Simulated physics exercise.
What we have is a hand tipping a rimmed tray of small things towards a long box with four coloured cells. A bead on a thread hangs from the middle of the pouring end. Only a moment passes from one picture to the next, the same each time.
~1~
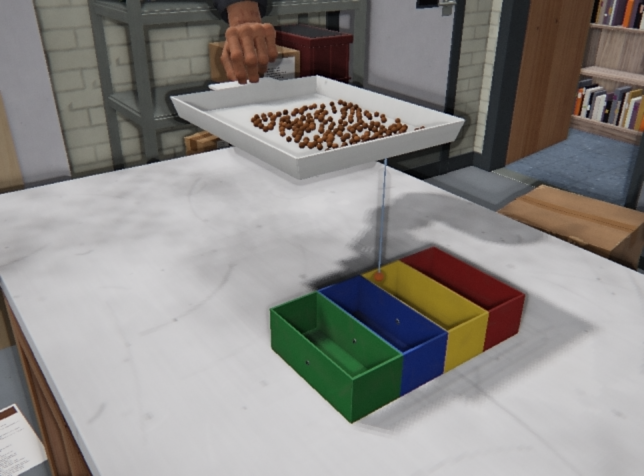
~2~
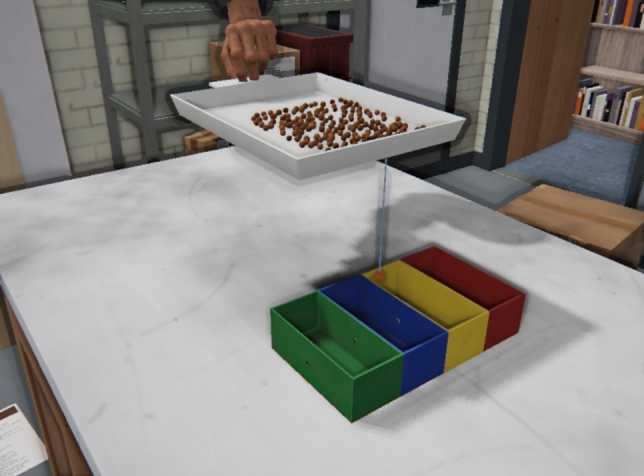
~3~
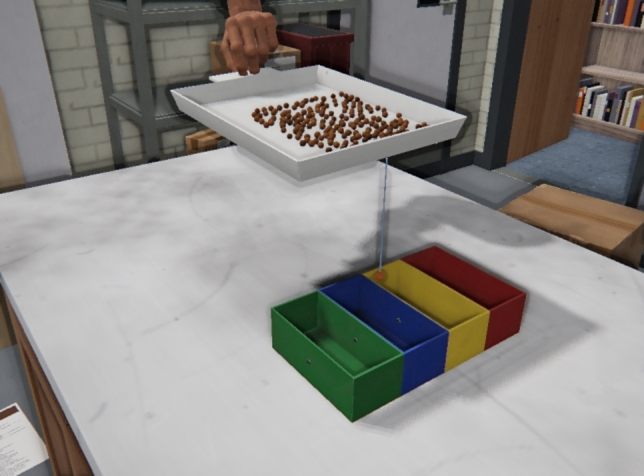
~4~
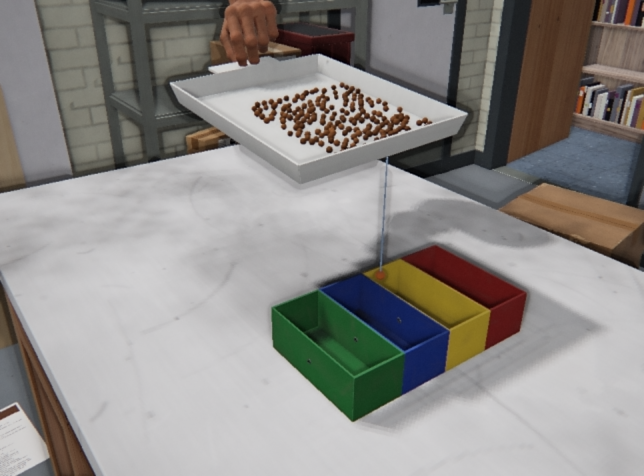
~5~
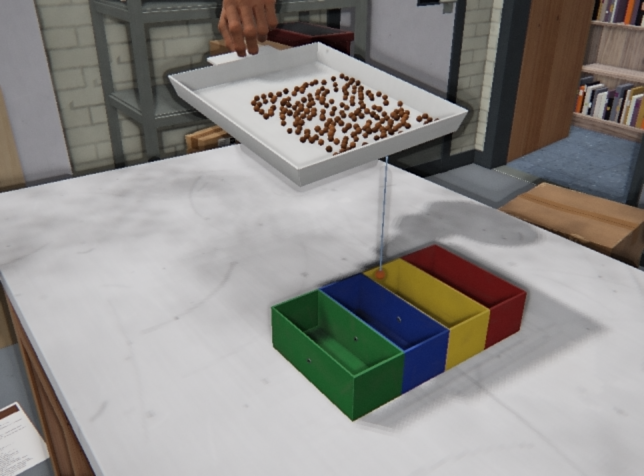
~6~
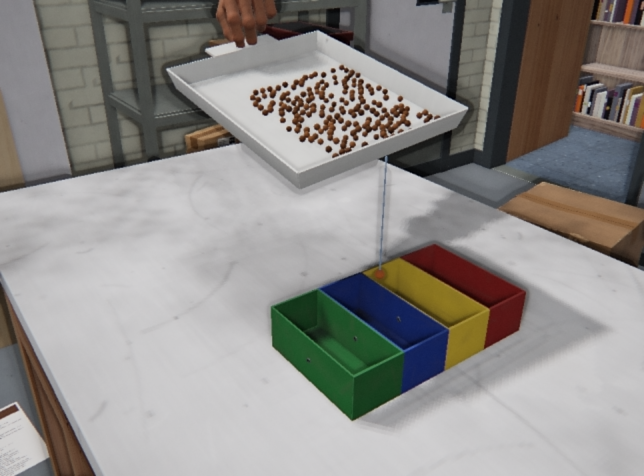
Above a marble-topped table, a hand slightly tilts a white tray of small brown balls.
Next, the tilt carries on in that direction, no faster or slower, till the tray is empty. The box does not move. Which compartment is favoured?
The green one ends fullest.
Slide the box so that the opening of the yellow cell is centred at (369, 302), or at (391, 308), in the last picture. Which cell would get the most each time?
At the first place the cell in blue, at the second the cell in blue.
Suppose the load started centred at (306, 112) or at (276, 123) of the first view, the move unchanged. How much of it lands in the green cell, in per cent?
In turn 90 and 80 in a hundred.
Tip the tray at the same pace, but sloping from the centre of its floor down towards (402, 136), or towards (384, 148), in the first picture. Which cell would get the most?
One: The red cell. Two: The red one.
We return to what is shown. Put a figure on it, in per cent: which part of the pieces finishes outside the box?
Close to 10 per cent.
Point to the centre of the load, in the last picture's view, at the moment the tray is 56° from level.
Close to (327, 160).
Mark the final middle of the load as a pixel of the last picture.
Close to (321, 354).
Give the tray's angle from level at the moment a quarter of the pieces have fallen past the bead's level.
At about 90°.
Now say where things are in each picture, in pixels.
Corners of the pouring end (299, 155) and (456, 119), level; middle of the load (341, 127), cereal balls; bead on its thread (379, 277); green cell (377, 384); blue cell (424, 360); yellow cell (466, 338); red cell (504, 319), in the first frame.
Corners of the pouring end (299, 155) and (457, 118), level; middle of the load (341, 125), in the second frame.
Corners of the pouring end (300, 157) and (458, 116), tipped barely, lowest at the left corner; middle of the load (342, 122), in the third frame.
Corners of the pouring end (300, 161) and (459, 113), tipped a little, lowest at the left corner; middle of the load (342, 117), in the fourth frame.
Corners of the pouring end (300, 164) and (459, 110), tipped a little, lowest at the left corner; middle of the load (342, 113), in the fifth frame.
Corners of the pouring end (300, 167) and (459, 107), tipped a little, lowest at the left corner; middle of the load (342, 109); green cell (378, 382); blue cell (425, 357); yellow cell (467, 336); red cell (505, 316), in the sixth frame.
Just after the last frame, tray tipped steeply; every one on the tray.
A moment on, tray tipped right over; roughly a quarter on the tray; roughly half in the green cell; roughly a quarter falling or outside the box.
Further on, tray tipped past a quarter turn; almost all in the green cell; about a tenth falling or outside the box.
When it is over, tray tipped past a quarter turn; almost all in the green cell; not one in the blue cell; not one in the yellow cell; not one in the red cell; about a tenth outside the box.
